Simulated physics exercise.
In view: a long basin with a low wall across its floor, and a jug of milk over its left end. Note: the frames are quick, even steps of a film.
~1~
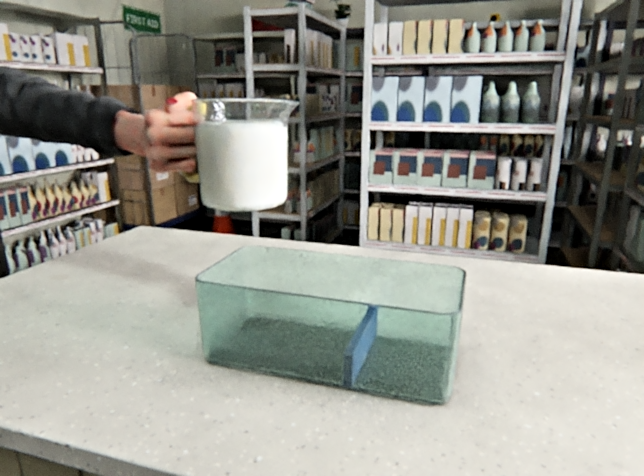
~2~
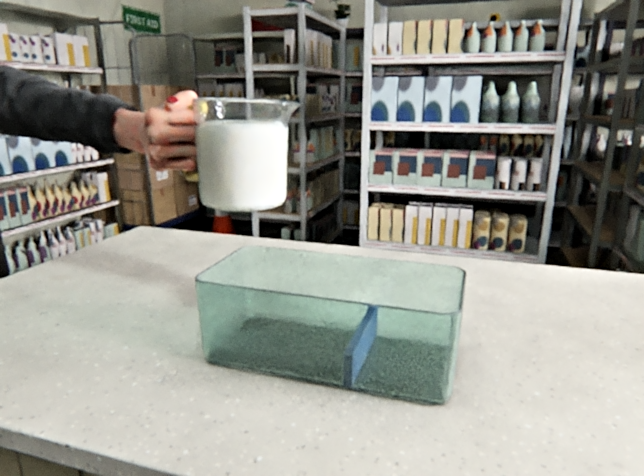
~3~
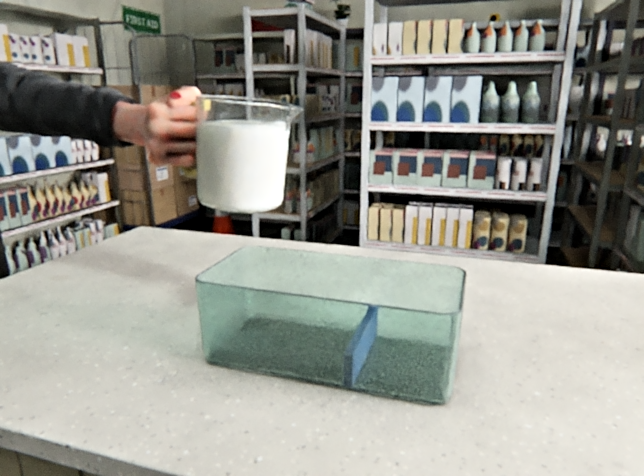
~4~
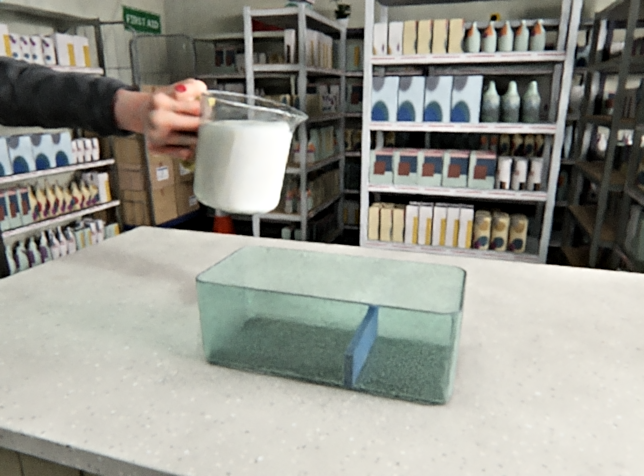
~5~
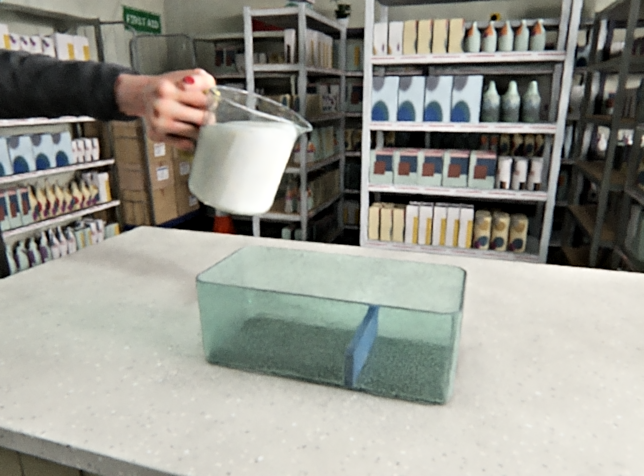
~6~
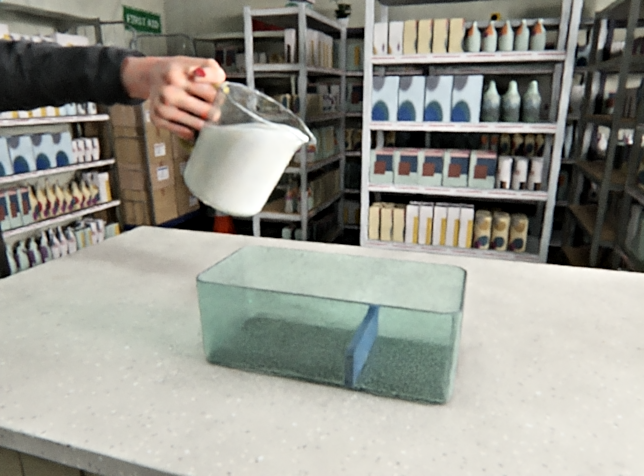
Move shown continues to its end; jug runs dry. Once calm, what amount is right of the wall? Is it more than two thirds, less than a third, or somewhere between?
Less than a third.
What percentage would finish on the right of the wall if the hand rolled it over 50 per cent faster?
About 10 per cent.
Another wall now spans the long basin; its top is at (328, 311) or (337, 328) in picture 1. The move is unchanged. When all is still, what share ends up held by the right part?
Roughly 80 % and then 70 %.
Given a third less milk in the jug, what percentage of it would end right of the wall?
5 per cent or so.
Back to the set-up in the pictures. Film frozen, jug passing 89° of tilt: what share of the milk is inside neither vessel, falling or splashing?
Roughly 25 percent.
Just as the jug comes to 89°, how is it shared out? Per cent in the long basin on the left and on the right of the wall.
Left part 5 %; right part 5 %.
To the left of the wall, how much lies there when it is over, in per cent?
About 80 per cent.
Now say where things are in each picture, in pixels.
In the first frame, tilt 0°; pouring edge (298, 102); surface from (206, 123) to (283, 124); the long basin's rim runs from (221, 262) to (464, 291); the wall's top is at (363, 328).
In the second frame, tilt 1°; pouring edge (299, 104); surface from (206, 123) to (284, 125).
In the third frame, tilt 5°; pouring edge (302, 109); surface from (207, 122) to (285, 126).
In the fourth frame, tilt 12°; pouring edge (307, 117); surface from (210, 125) to (289, 127).
In the fifth frame, tilt 21°; pouring edge (311, 128); surface from (210, 134) to (297, 130).
In the sixth frame, tilt 31°; pouring edge (315, 143); surface from (206, 141) to (306, 135).
A moment on, the jug is tipped on its side and 66 per cent is still to pour, 7 is left of the wall and 4 right of it.
Next, the jug is tipped right over and 19 per cent is still to pour, 51 is left of the wall and 13 right of it.
Then the jug is tipped right over and 4 per cent is still to pour, 72 is left of the wall and 14 right of it.
Later the jug is tipped right over and 0 per cent is still to pour, 79 is left of the wall and 16 right of it.
In the end 79 per cent lies left of the wall, 16 right of it and 5 outside.
